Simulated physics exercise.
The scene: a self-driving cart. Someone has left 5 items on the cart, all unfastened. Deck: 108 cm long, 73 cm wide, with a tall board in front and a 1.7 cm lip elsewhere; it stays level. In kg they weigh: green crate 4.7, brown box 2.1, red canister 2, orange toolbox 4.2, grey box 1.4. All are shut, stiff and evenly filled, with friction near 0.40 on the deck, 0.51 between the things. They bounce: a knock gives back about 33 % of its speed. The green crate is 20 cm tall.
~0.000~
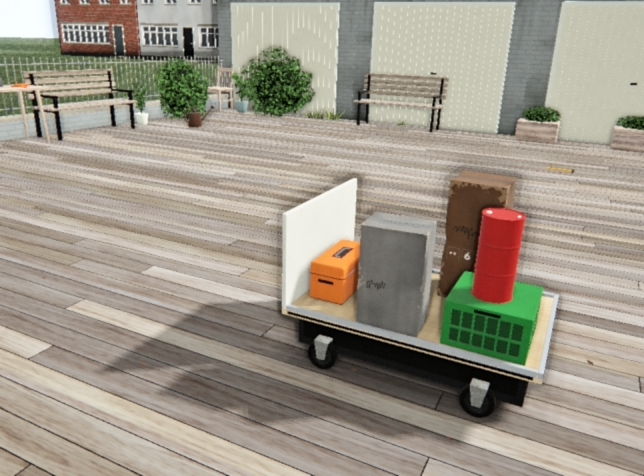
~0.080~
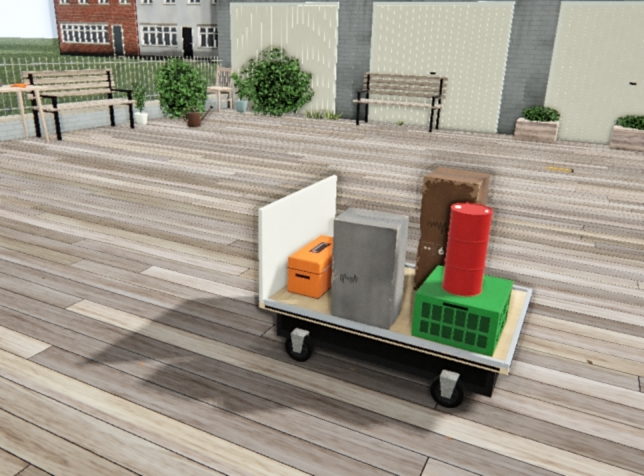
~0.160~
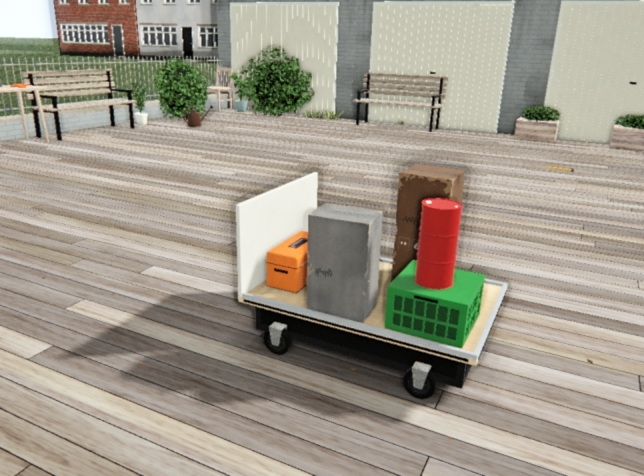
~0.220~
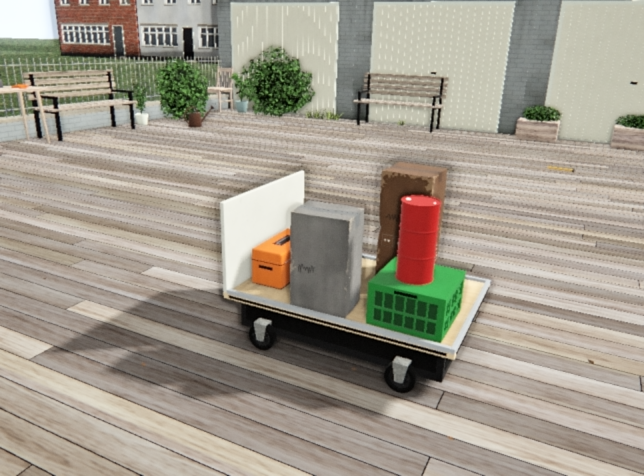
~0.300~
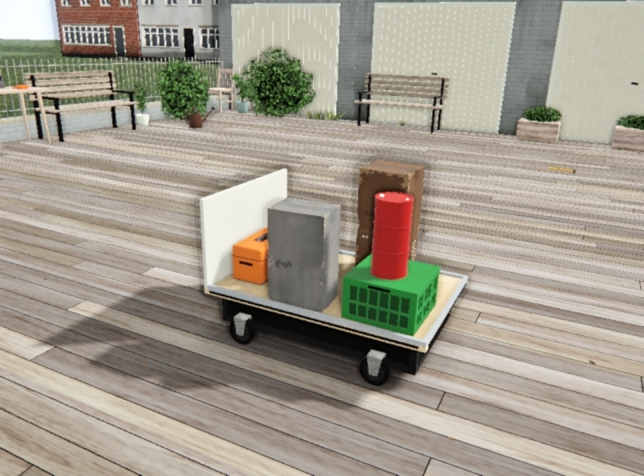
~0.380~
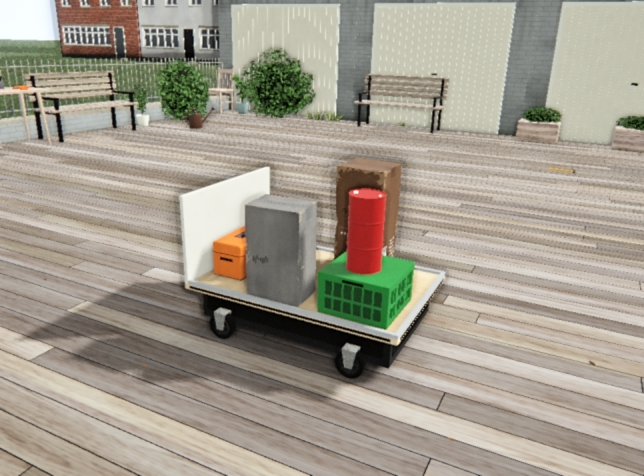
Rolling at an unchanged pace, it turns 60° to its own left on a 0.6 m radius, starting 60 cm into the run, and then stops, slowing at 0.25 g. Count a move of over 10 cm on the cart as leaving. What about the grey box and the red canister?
The grey box leaves its spot and the red canister stays put.
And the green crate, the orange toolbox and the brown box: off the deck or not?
The green crate ends on the cart; the orange toolbox ends on the cart; the brown box finishes off the deck.
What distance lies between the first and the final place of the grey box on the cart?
About 26 cm.
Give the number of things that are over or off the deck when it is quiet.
In all, 1.
Around 0.78 s, cart has run 117 cm, turned 40°; grey box shifted 21 cm near (166, 246); orange toolbox at 5° to upright; brown box at 9° to upright.
Around 1.18 s, cart has run 174 cm, turned 60°; brown box now off the deck; grey box shifted 25 cm near (29, 279); orange toolbox shifted 11 cm.
Finally (2.3 s), off the deck, brown box; not toppled but over 10 cm from the start, orange toolbox and grey box; the other 2 still in place (within 10 cm). Final places as that camera would see them, red canister near (90, 250).
